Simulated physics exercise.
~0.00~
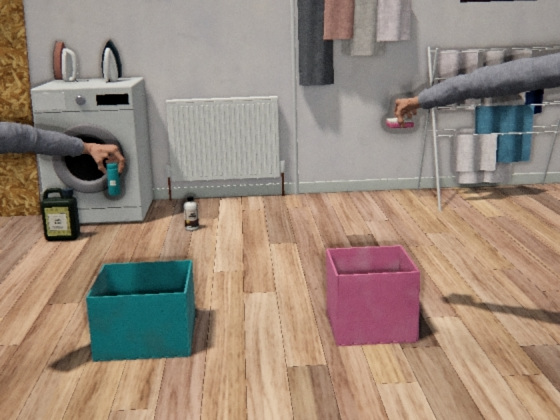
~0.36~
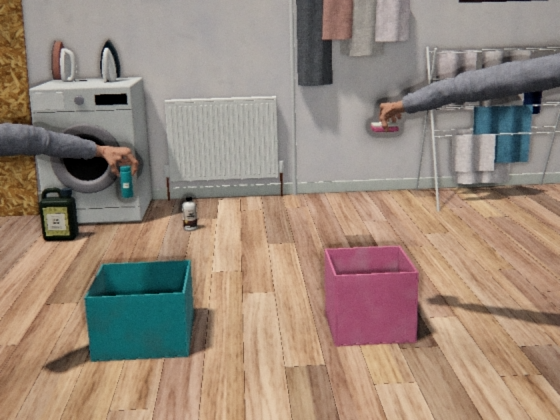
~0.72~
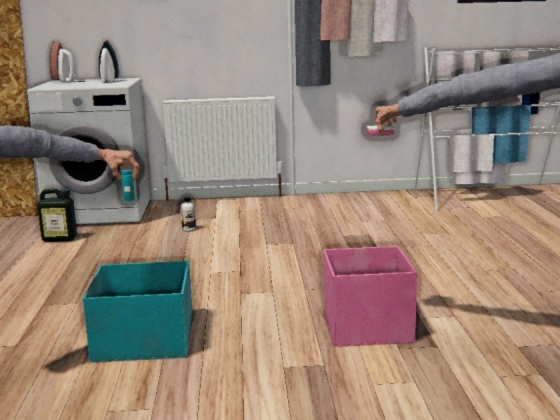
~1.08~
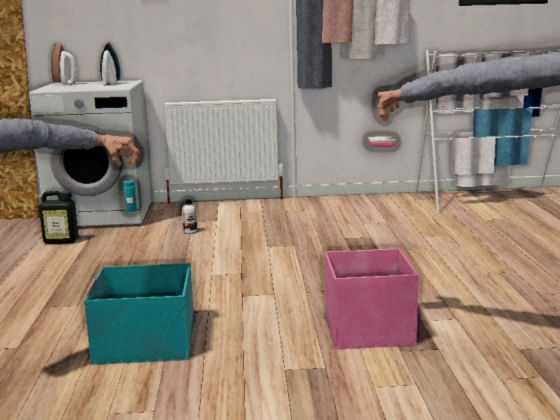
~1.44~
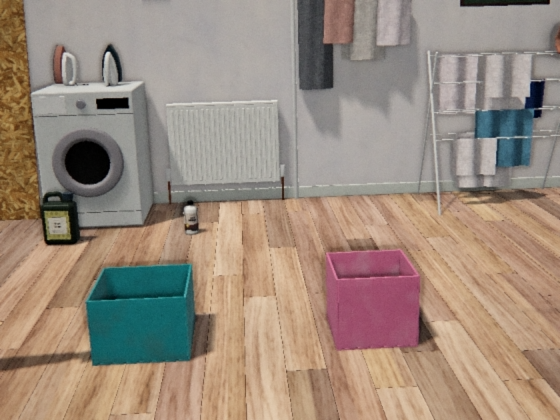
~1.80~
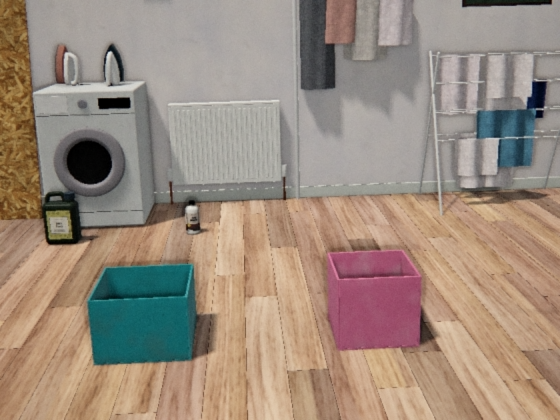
A pink sponge and a turquoise bottle, each held out by a hand above the wooden floor, shifted slightly inward before both were let go, and they dropped out of sight into the pink and teal boxes as the arms drew away.
